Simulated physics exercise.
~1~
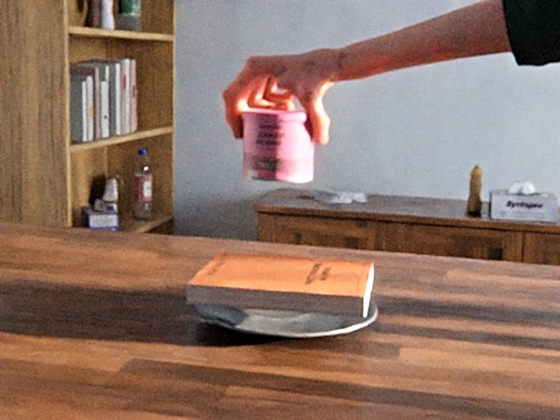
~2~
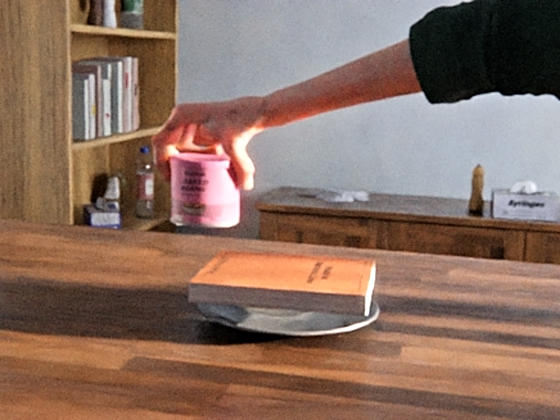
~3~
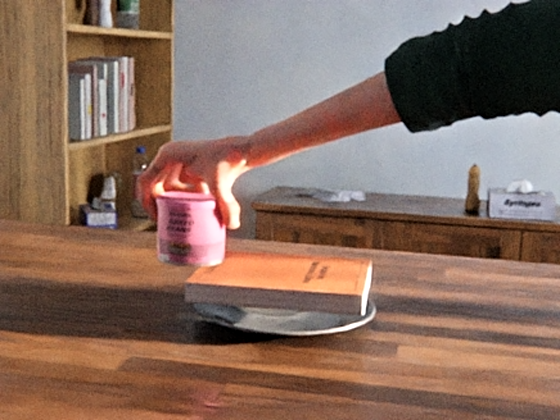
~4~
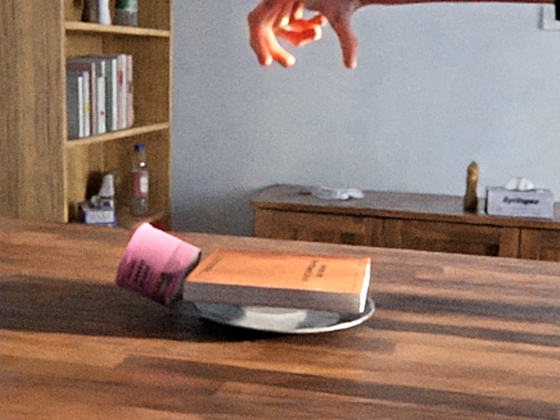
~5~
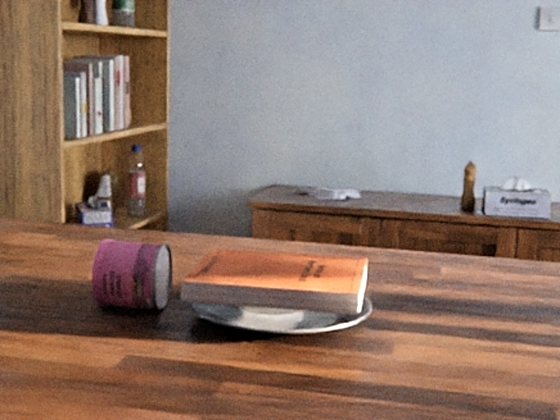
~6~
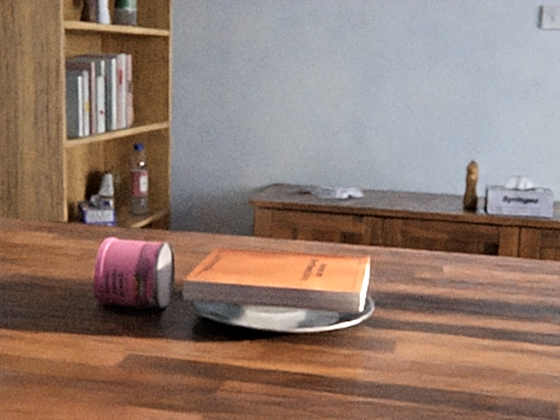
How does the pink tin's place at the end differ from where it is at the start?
At the start the pink tin is held in the air above the orange book. At the end it lies on its side on the table, to the left of the book and plate.
